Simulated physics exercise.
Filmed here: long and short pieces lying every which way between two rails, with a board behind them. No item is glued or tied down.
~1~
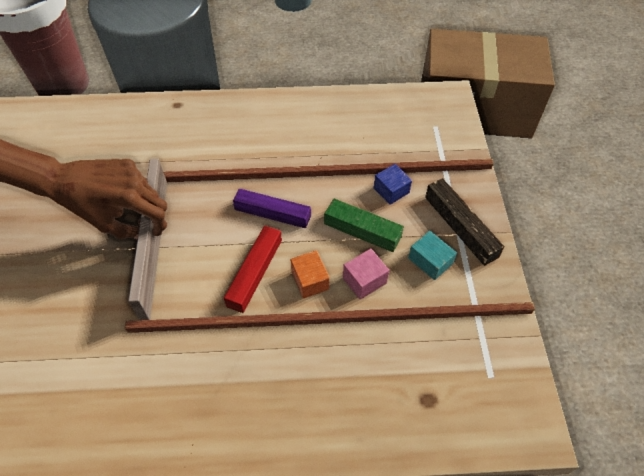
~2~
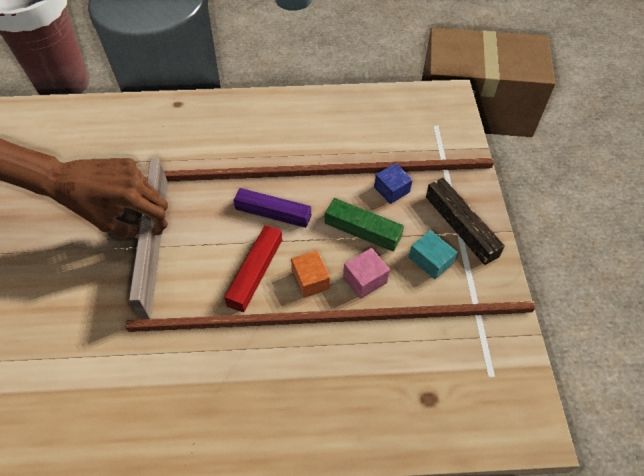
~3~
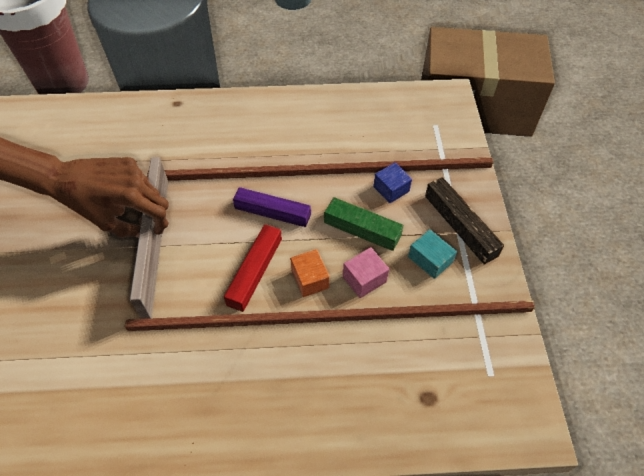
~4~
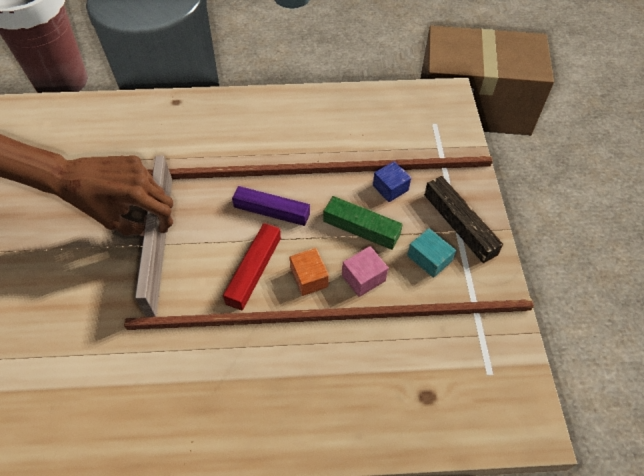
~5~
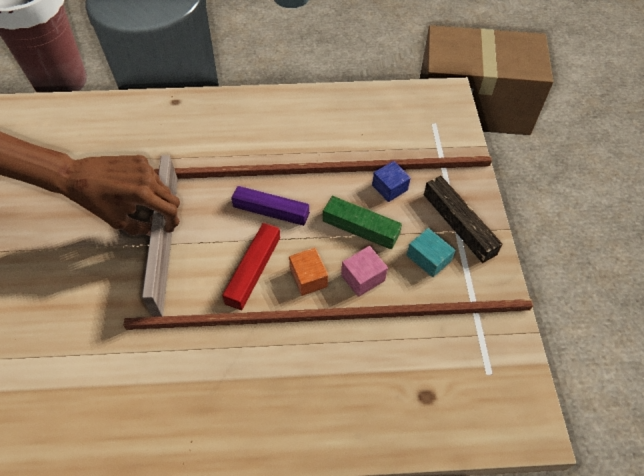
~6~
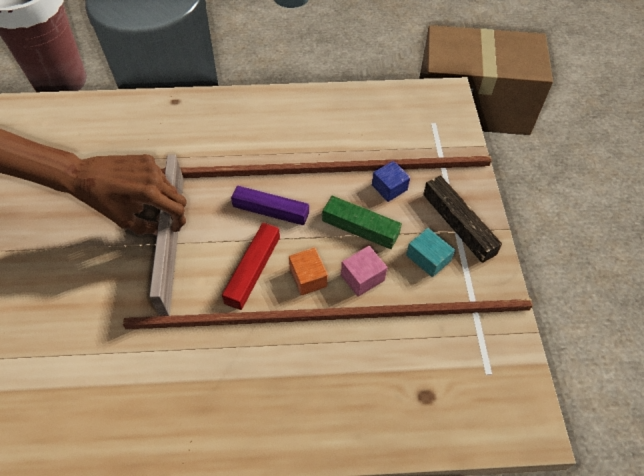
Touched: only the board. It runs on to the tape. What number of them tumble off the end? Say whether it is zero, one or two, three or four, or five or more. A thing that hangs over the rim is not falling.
I would say three or four.
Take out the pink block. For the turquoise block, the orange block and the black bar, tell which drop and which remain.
So the turquoise block goes down, the orange block keeps its place and the black bar goes down.
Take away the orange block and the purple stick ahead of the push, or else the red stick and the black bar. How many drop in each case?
Try 1: 2; try 2: 2.
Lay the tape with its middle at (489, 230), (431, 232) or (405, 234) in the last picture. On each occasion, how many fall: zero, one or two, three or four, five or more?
Run 1 - five or more; run 2 - one or two; run 3 - zero.
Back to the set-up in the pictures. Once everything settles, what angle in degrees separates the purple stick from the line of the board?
It measures close to 15 degrees.
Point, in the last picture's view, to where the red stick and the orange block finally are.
Red stick at about (474, 255), orange block at about (502, 266).
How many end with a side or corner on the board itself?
Looks like 2 of them, all told.
Soon after, none off yet; black bar at rest near (461, 218); turquoise block at rest near (430, 253); blue block at rest near (391, 182).
Then, none off yet; black bar at rest near (463, 217); turquoise block moved well along near (496, 278); blue block moving near (397, 179).
At rest, the number that fall off is three or four; fallen, pink block, green bar, turquoise block and black bar.
